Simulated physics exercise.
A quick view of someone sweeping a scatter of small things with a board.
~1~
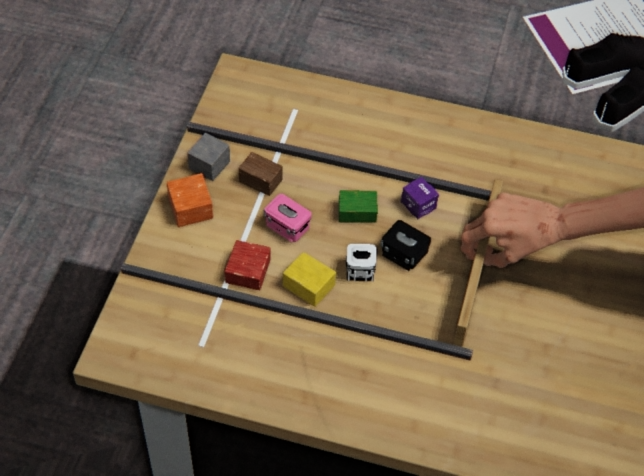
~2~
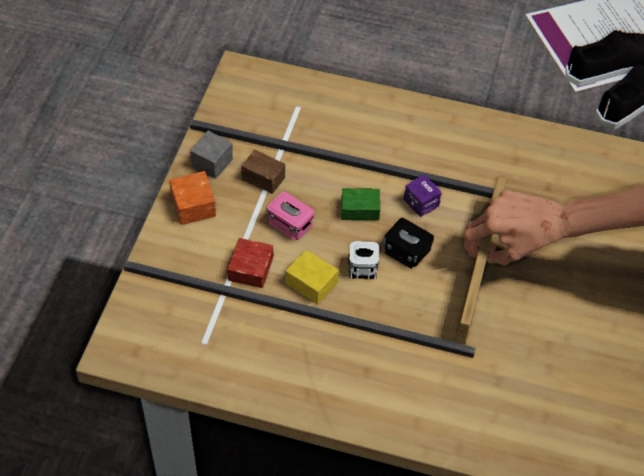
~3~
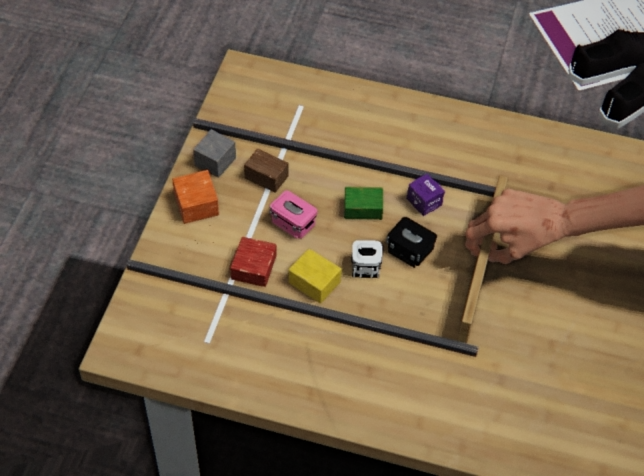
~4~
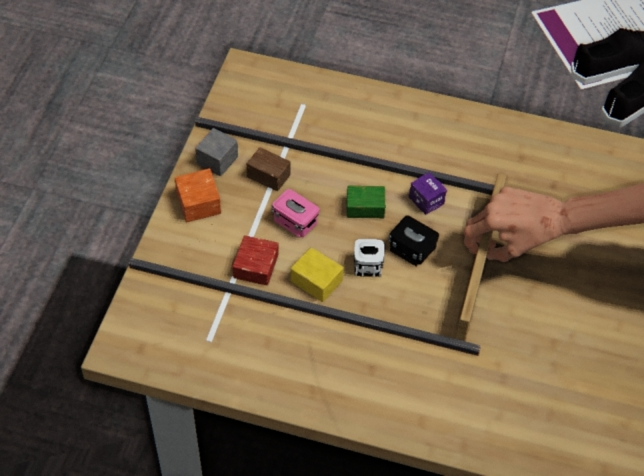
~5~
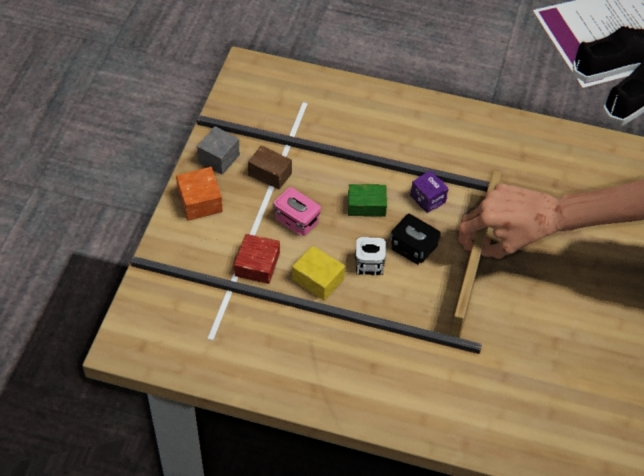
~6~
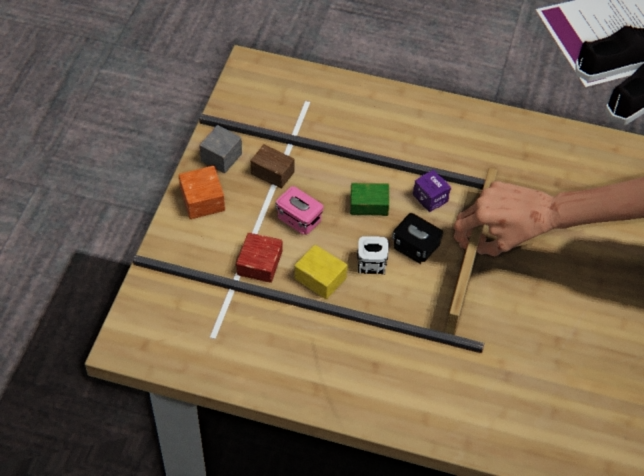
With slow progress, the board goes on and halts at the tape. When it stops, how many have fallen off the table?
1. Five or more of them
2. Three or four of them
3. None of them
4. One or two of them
None of them.
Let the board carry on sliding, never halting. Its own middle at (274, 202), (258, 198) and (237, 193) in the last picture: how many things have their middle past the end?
By position: 0 / 1 / 1.
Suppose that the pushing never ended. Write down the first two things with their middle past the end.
Orange block and then grey block.
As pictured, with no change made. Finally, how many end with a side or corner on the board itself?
The answer is 5.
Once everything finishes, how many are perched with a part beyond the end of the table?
Count of overhanging things: 1.
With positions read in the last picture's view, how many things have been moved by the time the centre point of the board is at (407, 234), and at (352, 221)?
Note: First position 2; second position 6.
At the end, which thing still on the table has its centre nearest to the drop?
The one in question is the orange block.
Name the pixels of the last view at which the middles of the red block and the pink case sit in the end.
About (189, 240), and the other about (205, 195).
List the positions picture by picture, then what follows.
In the first picture, grey block (209, 157); orange block (190, 200); brown block (261, 174); board (479, 261); tape (252, 219).
In the second picture, orange block (193, 198); purple box (423, 196).
In the third picture, brown block (266, 170); yellow block (315, 276).
In the fourth picture, grey block (217, 152); green block (366, 202).
In the fifth picture, orange block (199, 194); board (477, 252).
In the sixth picture, grey block (221, 149); orange block (202, 192); brown block (273, 166); board (472, 250); tape (264, 211).
A little later, none off yet; grey block at rest near (221, 149); orange block at rest near (202, 192); brown block at rest near (273, 166).
Next, none off yet; grey block at rest near (219, 147); orange block shifted a little near (191, 189); brown block shifted a little near (256, 156).
When it is over, the number that fall off is zero.
